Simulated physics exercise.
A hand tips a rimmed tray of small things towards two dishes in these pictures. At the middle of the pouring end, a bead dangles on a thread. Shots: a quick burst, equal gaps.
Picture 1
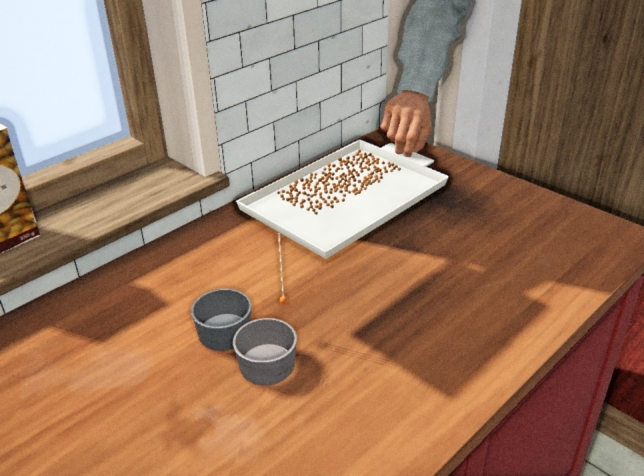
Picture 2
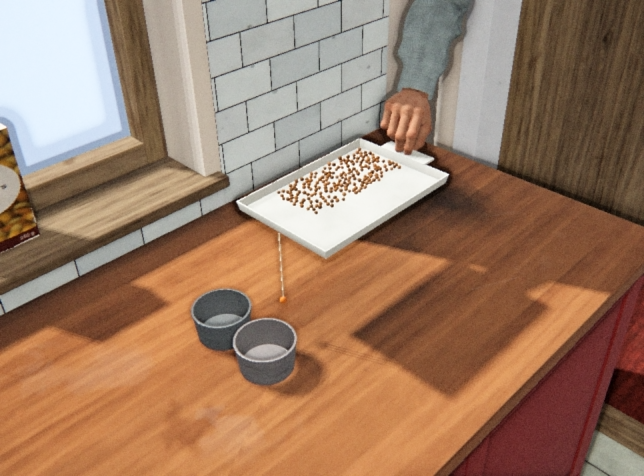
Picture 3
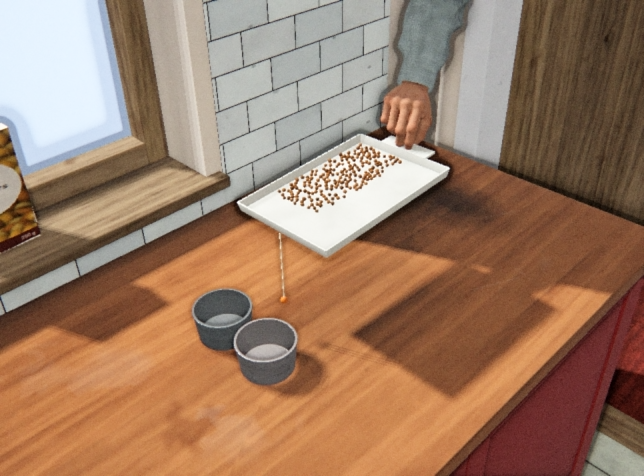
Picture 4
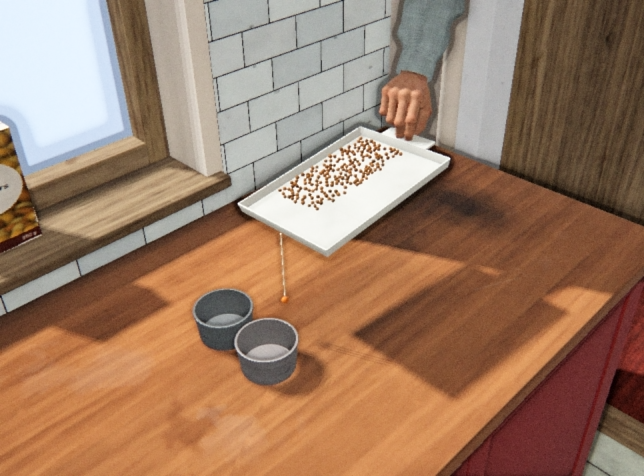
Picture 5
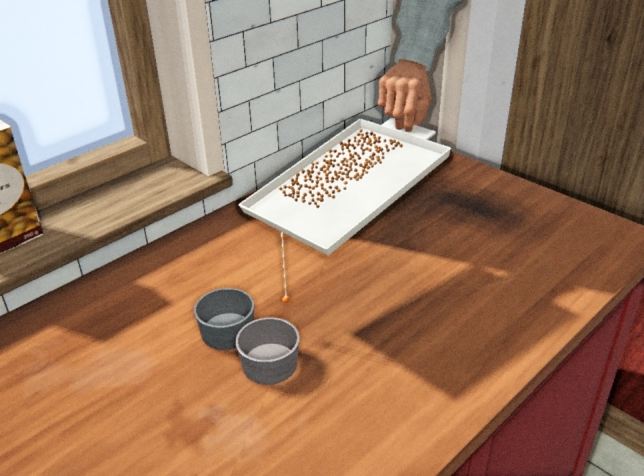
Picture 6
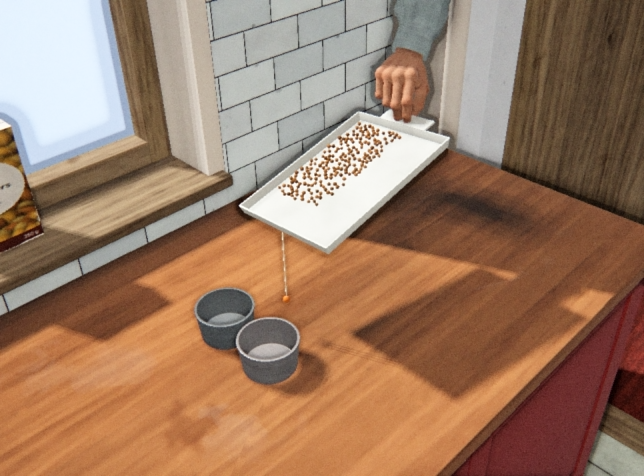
A hand slowly raises the handle end of a white tray holding small brown balls.
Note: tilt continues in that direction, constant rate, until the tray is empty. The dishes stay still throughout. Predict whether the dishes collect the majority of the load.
The dishes will fail to catch most of it.
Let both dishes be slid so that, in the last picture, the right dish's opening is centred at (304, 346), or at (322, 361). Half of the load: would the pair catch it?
A minority, then a minority.
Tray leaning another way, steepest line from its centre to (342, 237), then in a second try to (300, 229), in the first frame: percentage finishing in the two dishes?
In order, some 0 % and some 60 %.
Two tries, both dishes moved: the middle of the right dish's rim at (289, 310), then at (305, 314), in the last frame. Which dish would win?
It comes out as the one to the left in the first try and the one to the left in the second.
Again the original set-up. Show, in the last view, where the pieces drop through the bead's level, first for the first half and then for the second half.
(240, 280) first, (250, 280) later.
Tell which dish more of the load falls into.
Fuller at the end: The leftward one.
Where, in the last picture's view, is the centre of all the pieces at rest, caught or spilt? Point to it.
Somewhere around (243, 314) in the last picture.
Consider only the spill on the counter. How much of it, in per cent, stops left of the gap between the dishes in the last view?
About 50 %.
Just after the last frame, tray tipped steeply; almost all on the tray; just a few in the left dish; just a few outside both; about a tenth in the air.
A moment on, tray tipped right over; roughly half on the tray; about a tenth in the left dish; about a tenth outside both; roughly a quarter in the air.
Further on, tray tipped past a quarter turn; roughly a third in the left dish; roughly two thirds outside both.
When it is over, tray tipped past a quarter turn; not one in the right dish; roughly a third in the left dish; roughly two thirds outside both.
